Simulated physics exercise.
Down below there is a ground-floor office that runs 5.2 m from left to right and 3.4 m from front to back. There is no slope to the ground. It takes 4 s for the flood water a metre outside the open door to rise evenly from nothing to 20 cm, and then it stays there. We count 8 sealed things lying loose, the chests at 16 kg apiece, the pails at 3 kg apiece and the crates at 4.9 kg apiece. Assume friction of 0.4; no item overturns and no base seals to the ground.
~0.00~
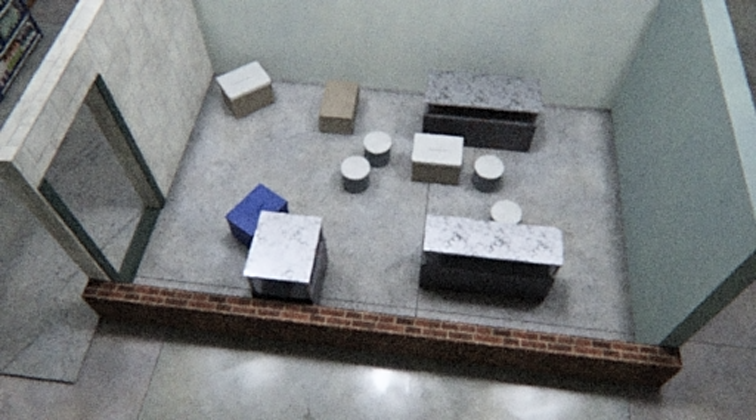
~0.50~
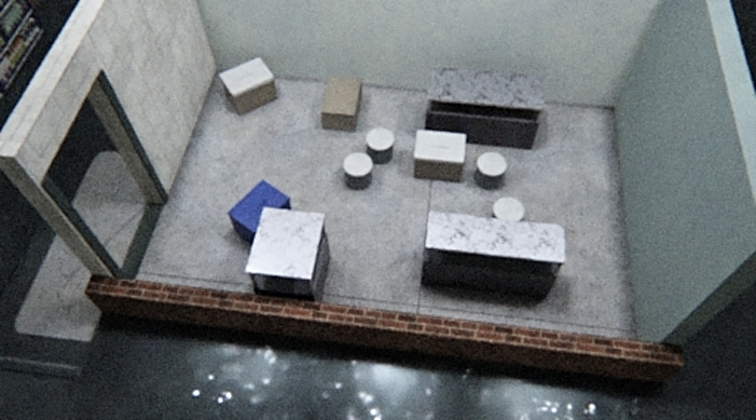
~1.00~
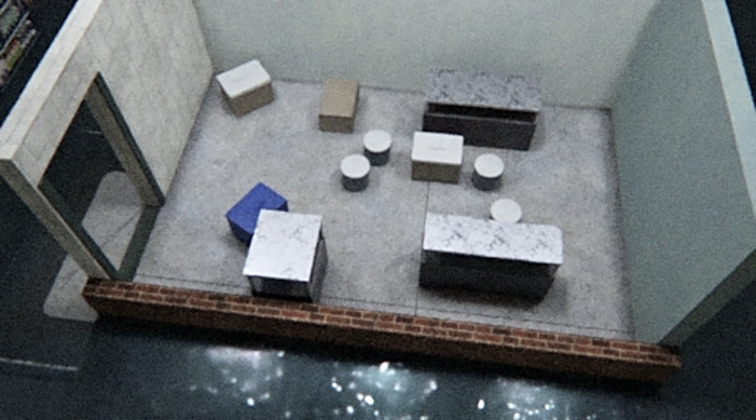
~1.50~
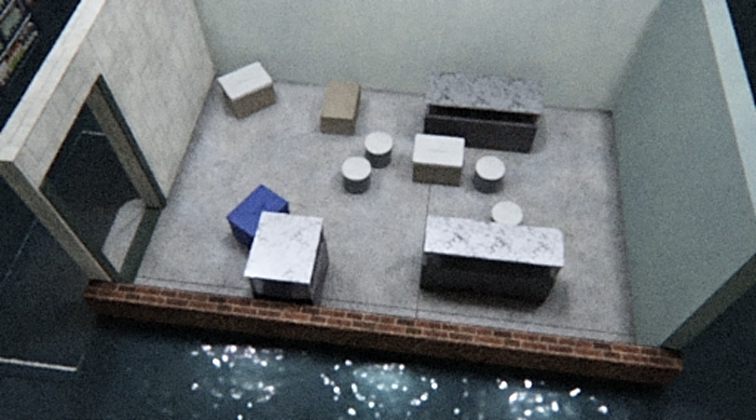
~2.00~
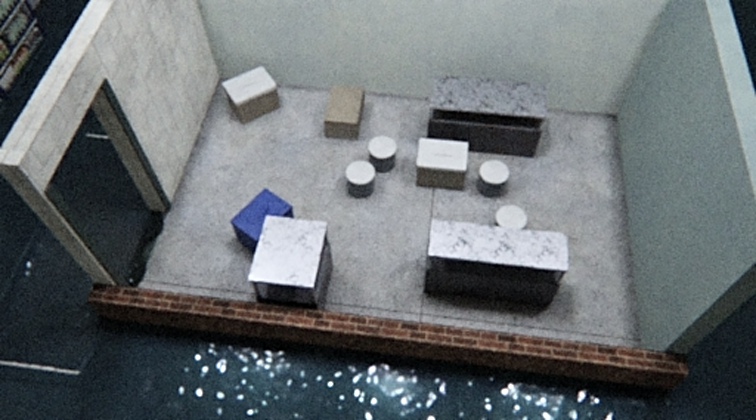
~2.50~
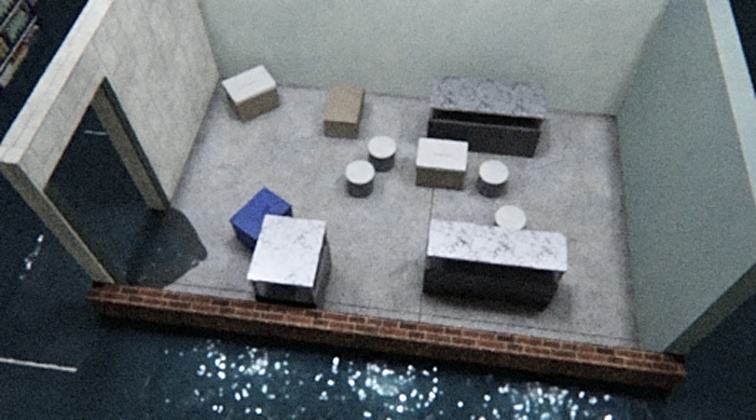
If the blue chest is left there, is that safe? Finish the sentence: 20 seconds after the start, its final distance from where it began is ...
More than a metre.
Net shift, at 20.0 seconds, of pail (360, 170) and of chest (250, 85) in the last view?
In that order: 300 cm, 40 cm.
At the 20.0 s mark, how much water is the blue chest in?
The depth there is around 11 cm.
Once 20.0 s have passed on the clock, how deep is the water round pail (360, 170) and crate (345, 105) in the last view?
About 16 and 12 cm.
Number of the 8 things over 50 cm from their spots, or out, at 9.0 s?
I count 3 of them.
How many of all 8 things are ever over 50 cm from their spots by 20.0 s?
The answer here is 8.
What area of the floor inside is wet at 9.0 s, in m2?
Somewhere around 14 m2, roughly.
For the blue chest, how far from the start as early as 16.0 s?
Shift by then: About 200 cm.
After 4.0 s the blue chest is near (266, 211), 0.1 m from its start, aground; 0 afloat.
After 9.0 s the blue chest is near (368, 172), 1.3 m from its start, aground; 2 afloat.
After 16.0 s the blue chest is near (467, 222), 2.2 m from its start, afloat; 8 afloat.
After 20.0 s the blue chest is near (416, 148), 1.9 m from its start, afloat; 8 afloat.
